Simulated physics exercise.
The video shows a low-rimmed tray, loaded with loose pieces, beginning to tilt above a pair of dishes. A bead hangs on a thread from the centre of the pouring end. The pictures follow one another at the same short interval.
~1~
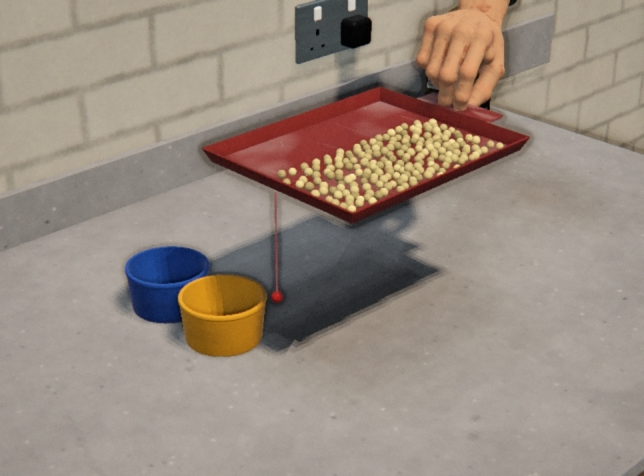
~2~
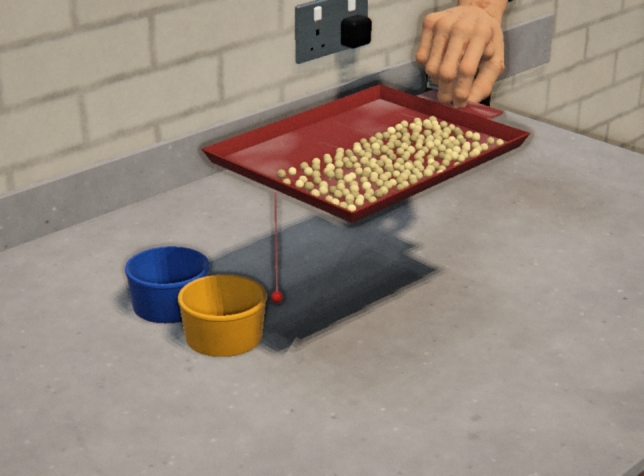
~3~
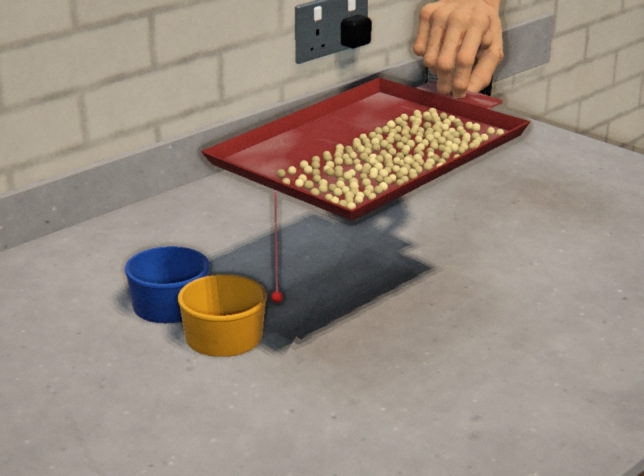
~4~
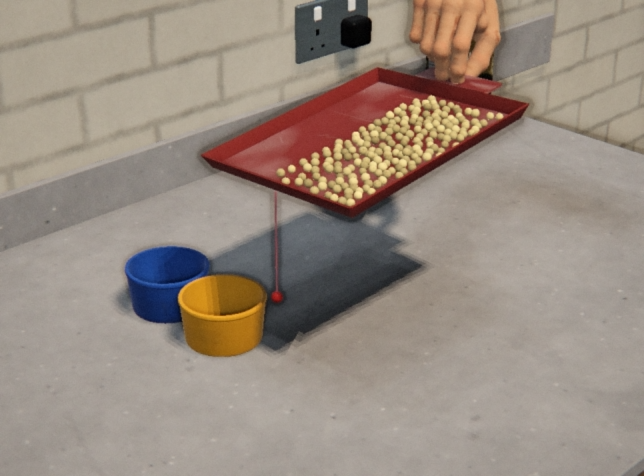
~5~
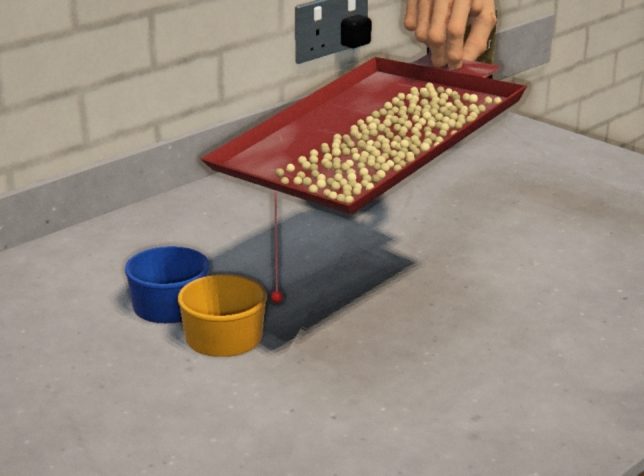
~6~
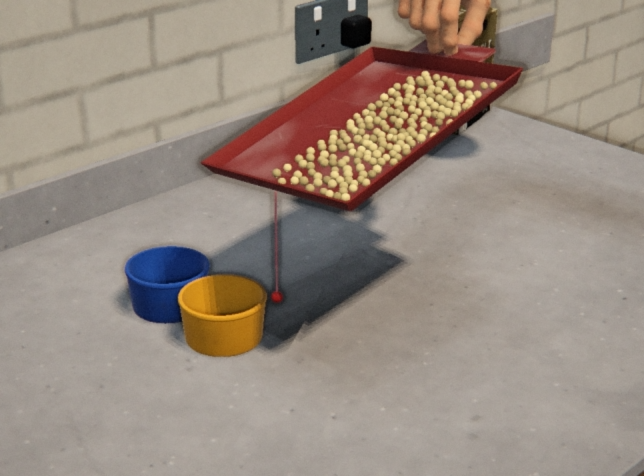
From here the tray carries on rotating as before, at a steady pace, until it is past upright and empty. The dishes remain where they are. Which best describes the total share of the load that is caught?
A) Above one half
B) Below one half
(A) Above one half.
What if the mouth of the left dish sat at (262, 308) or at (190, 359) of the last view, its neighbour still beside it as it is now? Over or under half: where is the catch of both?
Try 1: A lesser share; try 2: A lesser share.
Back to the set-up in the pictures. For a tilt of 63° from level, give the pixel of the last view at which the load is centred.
The load's middle is around (216, 196).
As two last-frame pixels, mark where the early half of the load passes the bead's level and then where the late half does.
The leading part at (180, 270), the rest of it at (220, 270).
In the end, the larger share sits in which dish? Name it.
Pick: The one placed right.
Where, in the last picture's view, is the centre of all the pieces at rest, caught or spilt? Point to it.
Roughly at (209, 325), give or take.
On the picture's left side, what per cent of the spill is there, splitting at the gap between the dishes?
Estimate: About 70 per cent.
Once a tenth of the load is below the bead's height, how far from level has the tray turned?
Roughly 55 degrees of turn.
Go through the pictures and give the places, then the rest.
Corners of the pouring end near (212, 148) and (353, 208), level; middle of the load near (393, 159), soya beans; left dish near (136, 295); right dish near (191, 327); bead on its thread near (277, 297), in the first picture.
Corners of the pouring end near (212, 148) and (352, 208), level; middle of the load near (392, 157), in the second picture.
Corners of the pouring end near (211, 150) and (352, 206), tipped barely, lowest at the left corner; middle of the load near (392, 152), in the third picture.
Corners of the pouring end near (210, 154) and (350, 203), tipped a little, lowest at the left corner; middle of the load near (391, 144), in the fourth picture.
Corners of the pouring end near (210, 157) and (349, 200), tipped a little, lowest at the left corner; middle of the load near (397, 140), in the fifth picture.
Corners of the pouring end near (210, 160) and (347, 197), tipped clearly, lowest at the left corner; middle of the load near (386, 128); left dish near (136, 295); right dish near (191, 327), in the sixth picture.
Shortly afterwards, tray tipped steeply; near half on the tray; a little in the right dish; a little in the left dish; a little outside both; a little in the air.
Next, tray tipped past a quarter turn; near half in the right dish; near a quarter in the left dish; near a quarter outside both.
Some moments later, tray tipped past a quarter turn; near half in the right dish; near a quarter in the left dish; near a quarter outside both.
In the end, tray tipped past a quarter turn; near half in the right dish; near a quarter in the left dish; near a quarter outside both.
